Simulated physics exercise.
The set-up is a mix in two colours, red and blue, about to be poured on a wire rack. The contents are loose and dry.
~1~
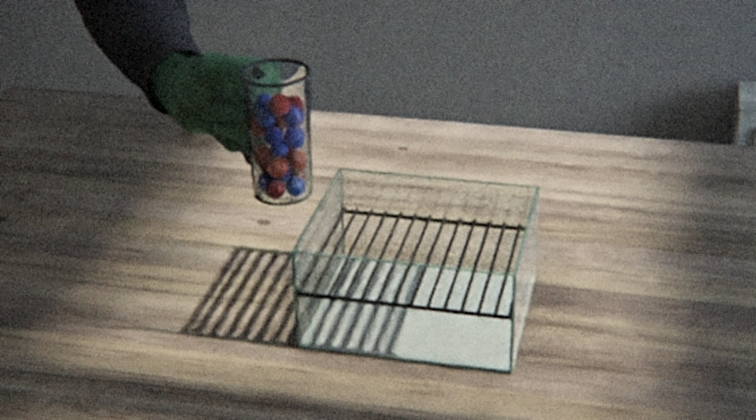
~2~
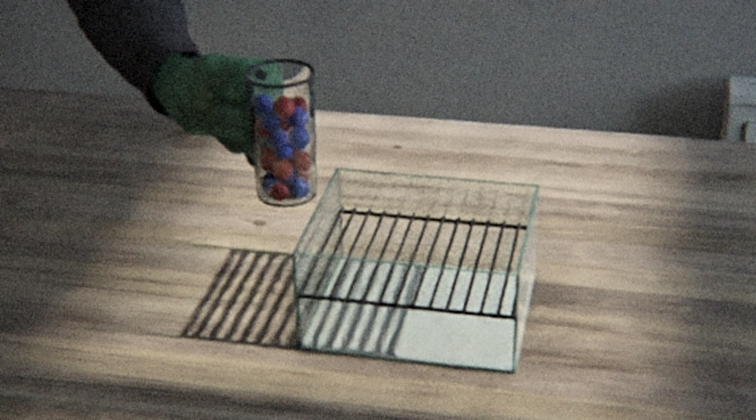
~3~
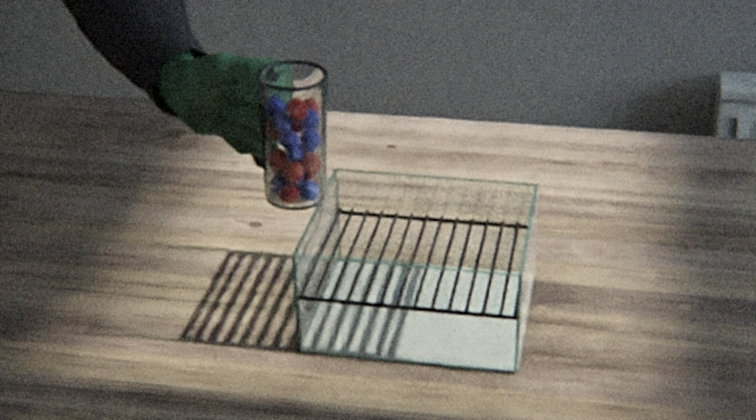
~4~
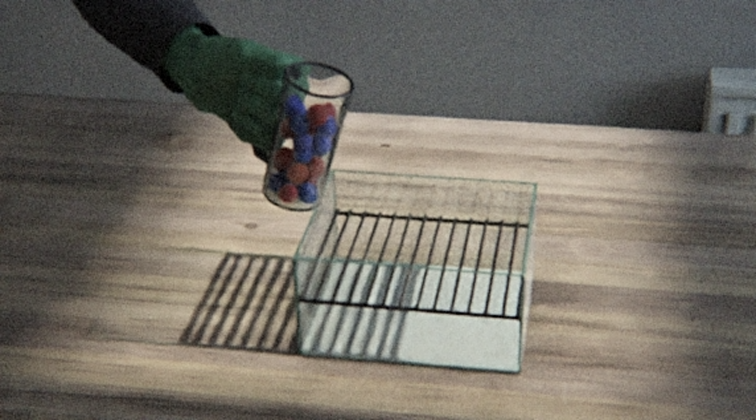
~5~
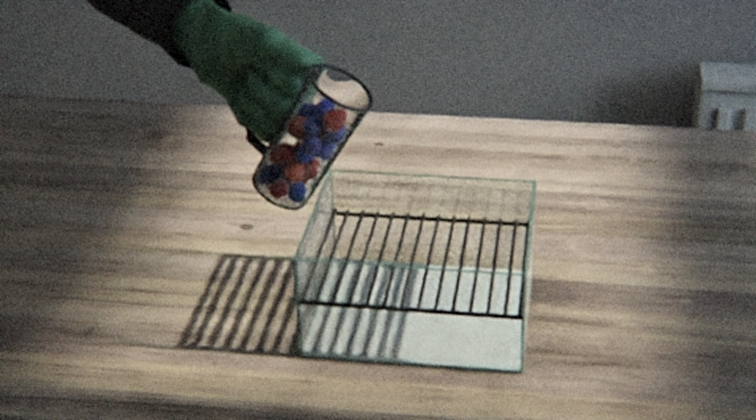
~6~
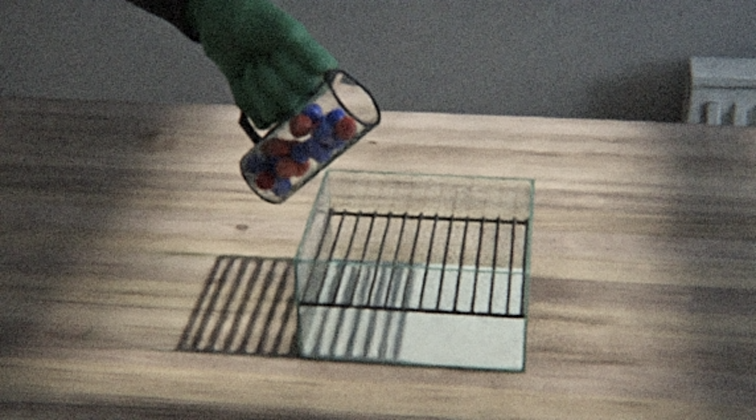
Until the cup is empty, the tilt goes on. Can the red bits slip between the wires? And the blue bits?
For red: Retained above. Blue: Retained above.
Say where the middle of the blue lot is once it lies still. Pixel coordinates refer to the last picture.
About (436, 266).
Then, 0.44 s past the last view, red ones, all in the cup; blue ones, all in the cup.
Then, 0.83 s past the last view, red ones, most in the cup, a small part on or over the wires; blue ones, most in the cup, about a quarter on or over the wires.
Then, 1.17 s past the last view, red ones, all on or over the wires; blue ones, all on or over the wires.
Finally, red ones, all on the wires, none under the rack; blue ones, all on the wires, none under the rack.
